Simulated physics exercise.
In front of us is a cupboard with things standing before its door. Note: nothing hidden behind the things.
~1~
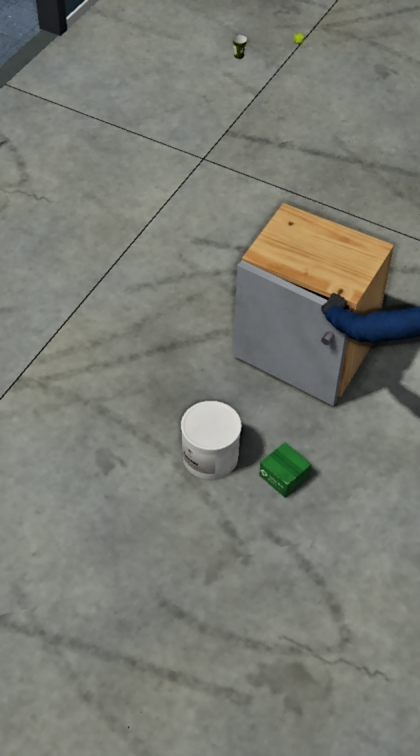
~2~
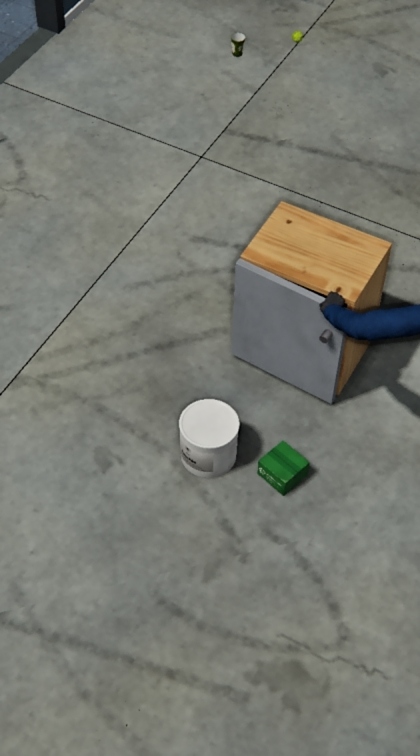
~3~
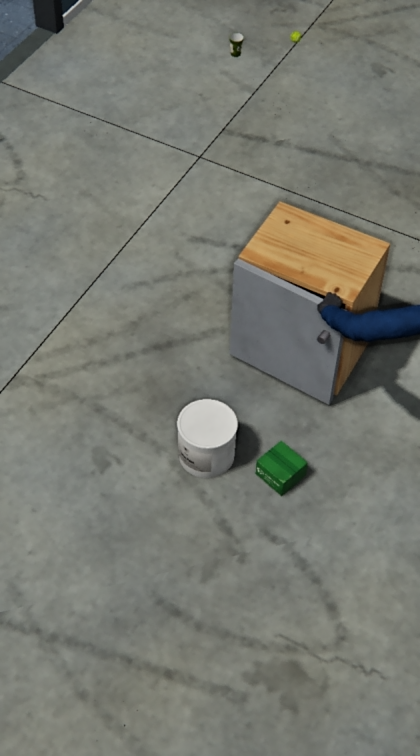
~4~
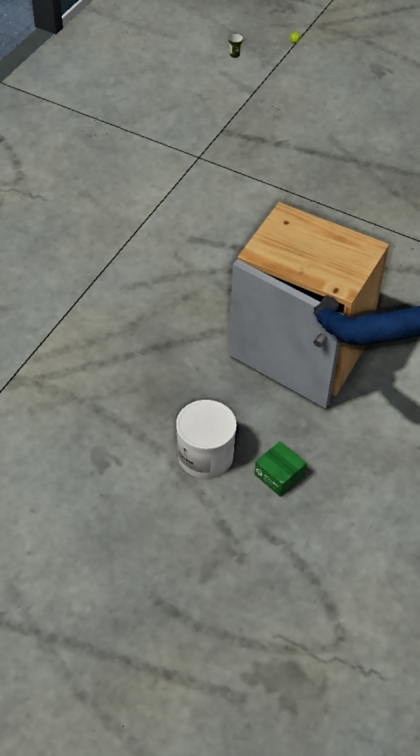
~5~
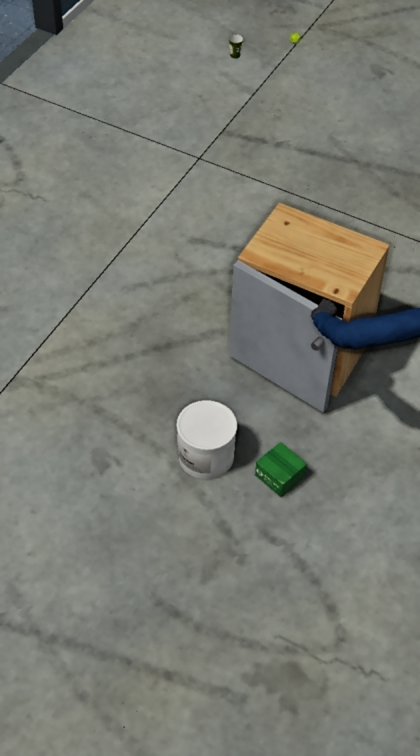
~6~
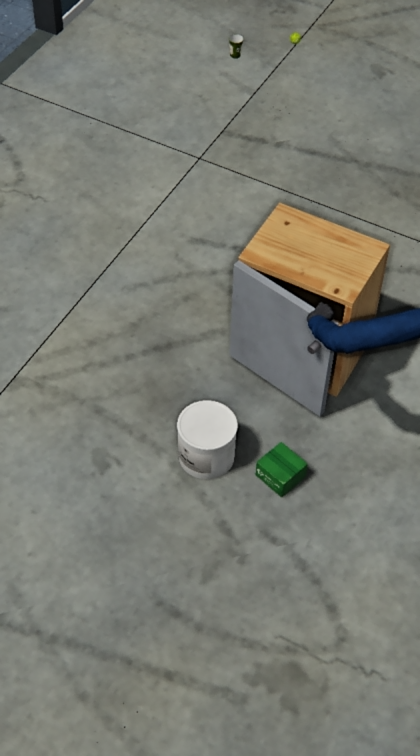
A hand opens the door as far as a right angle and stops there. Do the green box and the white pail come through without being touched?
As it plays out, the green box is untouched, the white pail gets pushed.
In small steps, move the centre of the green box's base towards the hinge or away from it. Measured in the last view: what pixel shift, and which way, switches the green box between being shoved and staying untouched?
It takes a move of 12 pixels upwards.
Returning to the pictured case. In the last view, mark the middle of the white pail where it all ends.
Resting spot: Approximately (158, 445).
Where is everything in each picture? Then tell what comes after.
In the first frame, door 4° open; green box (285, 470); white pail (211, 441); door (286, 339).
In the second frame, door 4° open; white pail (209, 439); door (284, 337).
In the third frame, door 5° open; green box (282, 468); door (282, 337).
In the fourth frame, door 7° open; white pail (206, 440); door (280, 339).
In the fifth frame, door 9° open; green box (281, 470); door (279, 342).
In the sixth frame, door 12° open; green box (281, 470); white pail (207, 440); door (277, 344).
Then, 1.64 s on from there, door 66° open; green box at rest near (281, 470); white pail displaced a little near (192, 441).
Then, 1.94 s on from there, door 76° open; green box at rest near (281, 470); white pail displaced a little near (173, 443).
In the end, the green box stays untouched, near (281, 470); the white pail gets shoved, near (158, 446).
